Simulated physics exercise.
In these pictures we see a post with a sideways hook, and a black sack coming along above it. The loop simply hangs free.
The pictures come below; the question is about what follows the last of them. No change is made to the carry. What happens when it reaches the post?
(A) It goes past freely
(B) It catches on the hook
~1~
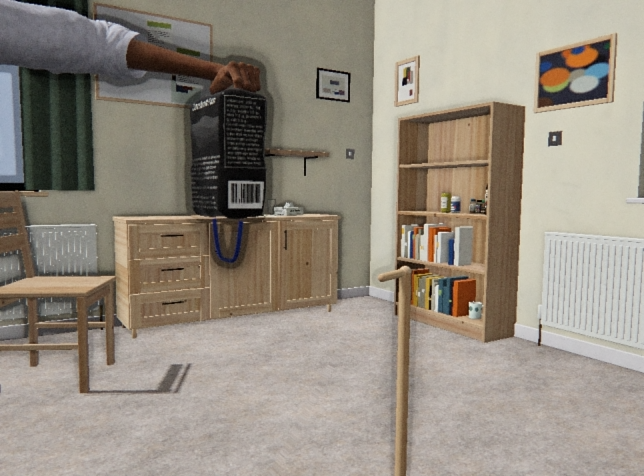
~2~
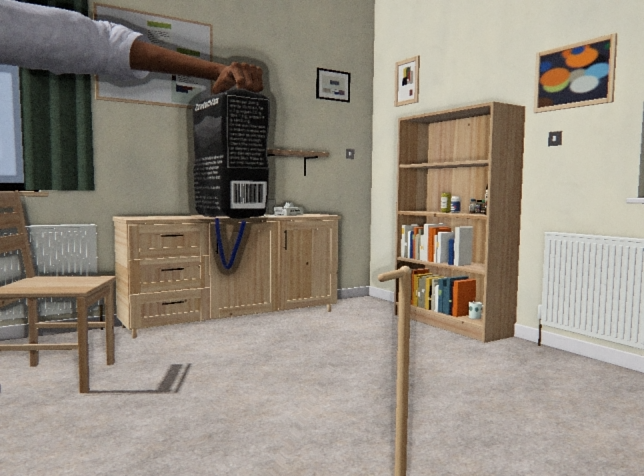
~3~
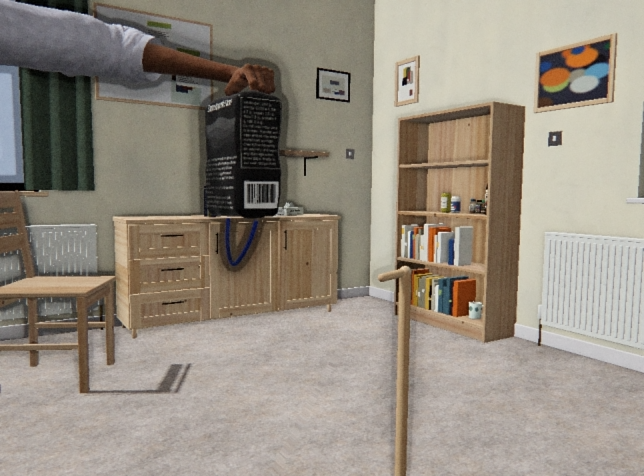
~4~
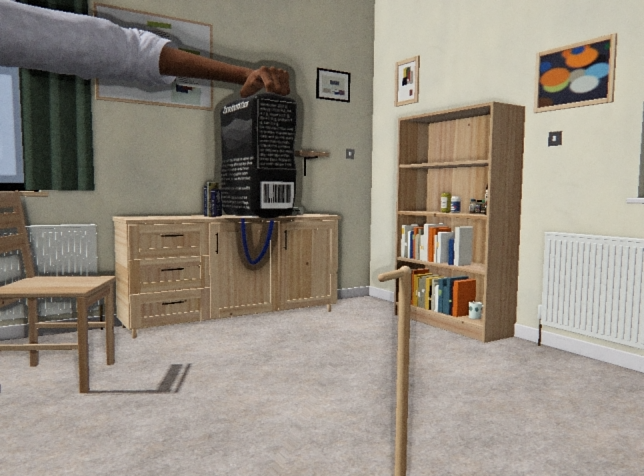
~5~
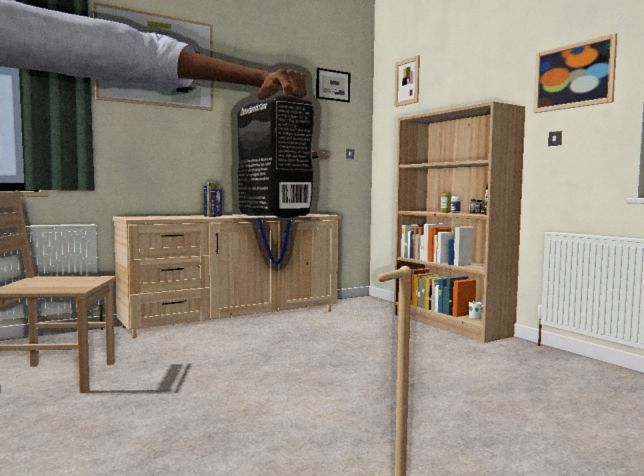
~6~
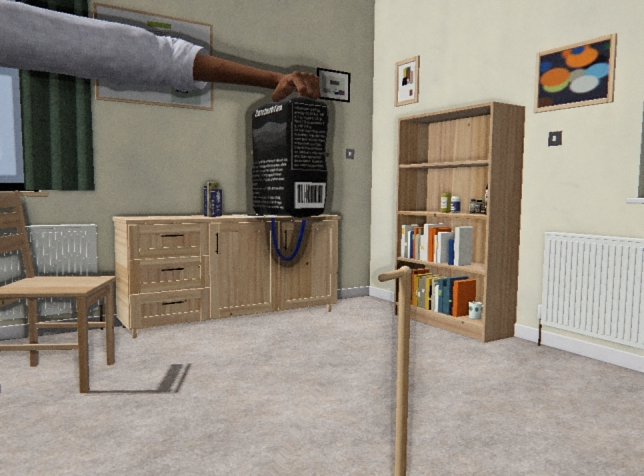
The answer is A.
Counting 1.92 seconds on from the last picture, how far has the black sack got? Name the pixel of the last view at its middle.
At that moment its middle is at (445, 167) in the last view.
Then, 0.86 s on from there, sack nearing the post near (366, 164).
Then, 1.92 s on from there, sack past the post near (445, 167).
In the end, sack past the post near (494, 170). The black sack passes clear.
